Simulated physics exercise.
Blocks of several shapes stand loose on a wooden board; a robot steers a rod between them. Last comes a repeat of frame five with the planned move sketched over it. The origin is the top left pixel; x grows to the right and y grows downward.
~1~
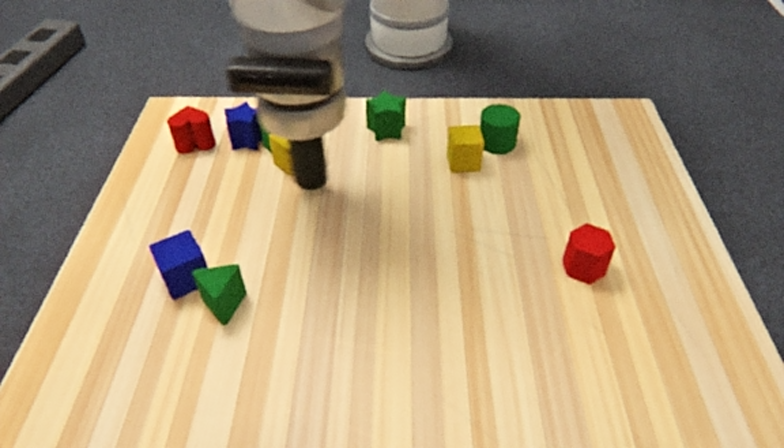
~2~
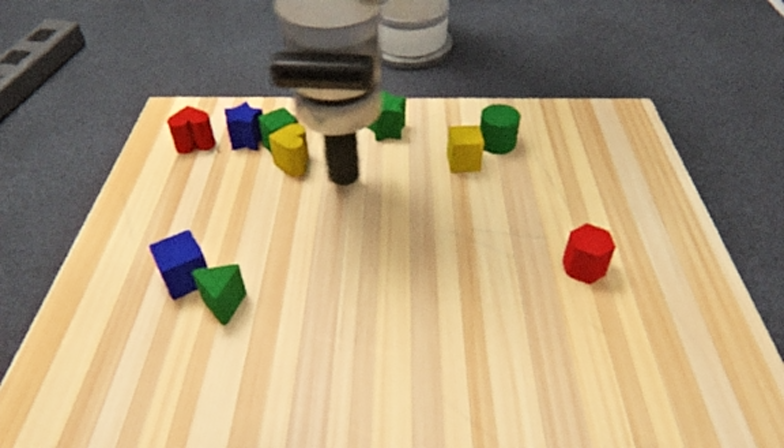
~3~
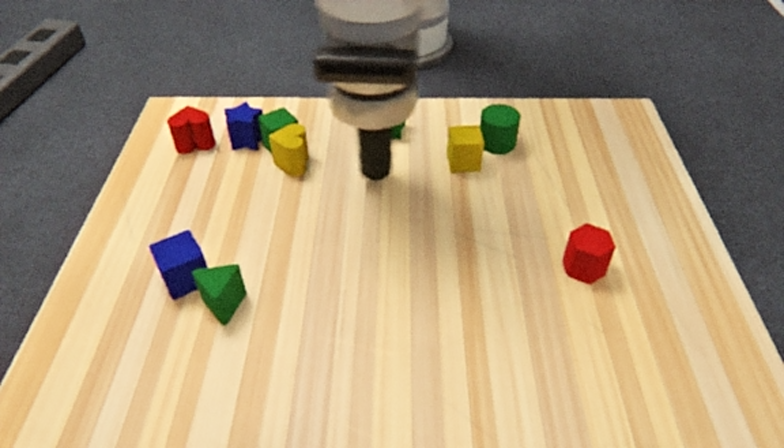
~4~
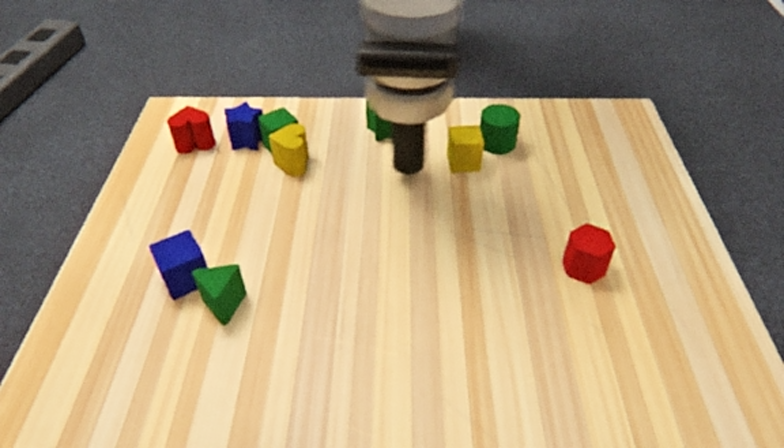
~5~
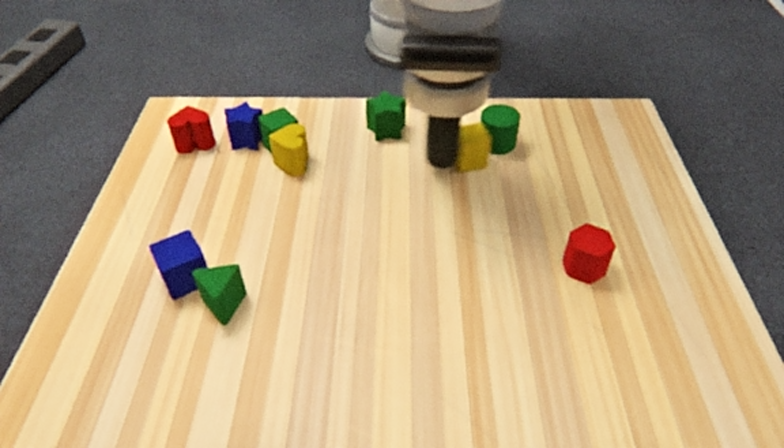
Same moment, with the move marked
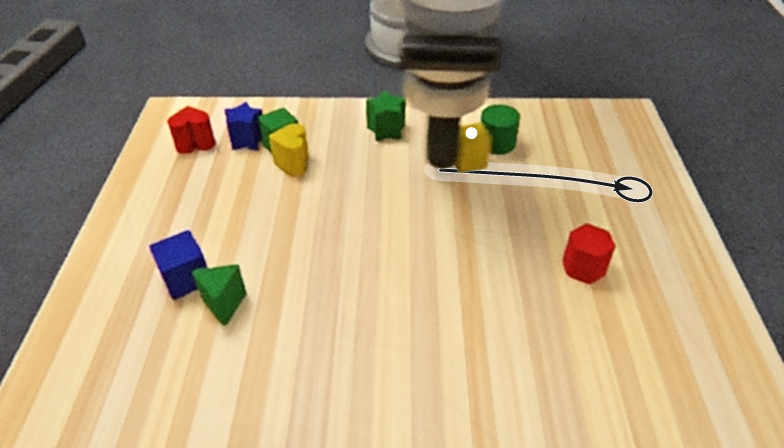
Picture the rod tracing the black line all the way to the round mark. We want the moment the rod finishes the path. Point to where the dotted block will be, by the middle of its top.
The centre of its top face lies at (509, 126).
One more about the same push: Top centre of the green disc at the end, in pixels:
The middle of the upper face of the green disc will lie at about (512, 105) in the picture.
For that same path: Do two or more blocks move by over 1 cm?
My answer is yes.
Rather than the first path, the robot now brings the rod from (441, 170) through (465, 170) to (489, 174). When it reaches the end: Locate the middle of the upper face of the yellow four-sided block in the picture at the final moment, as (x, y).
I'd guess (501, 127).
Path on the board, from (441, 170) through (535, 176) to (633, 189); the dot is on the yellow four-sided block.
The first path, step by step. One third of the way, rod (506, 163); yellow four-sided block (509, 126), turned 70° anticlockwise; green disc (512, 105).
Two thirds of the way, rod (571, 168); yellow four-sided block (509, 126), turned 70° anticlockwise; green disc (512, 105).
At the end, rod (637, 178); green star in place; yellow four-sided block (509, 126), turned 70° anticlockwise; green disc (512, 105).
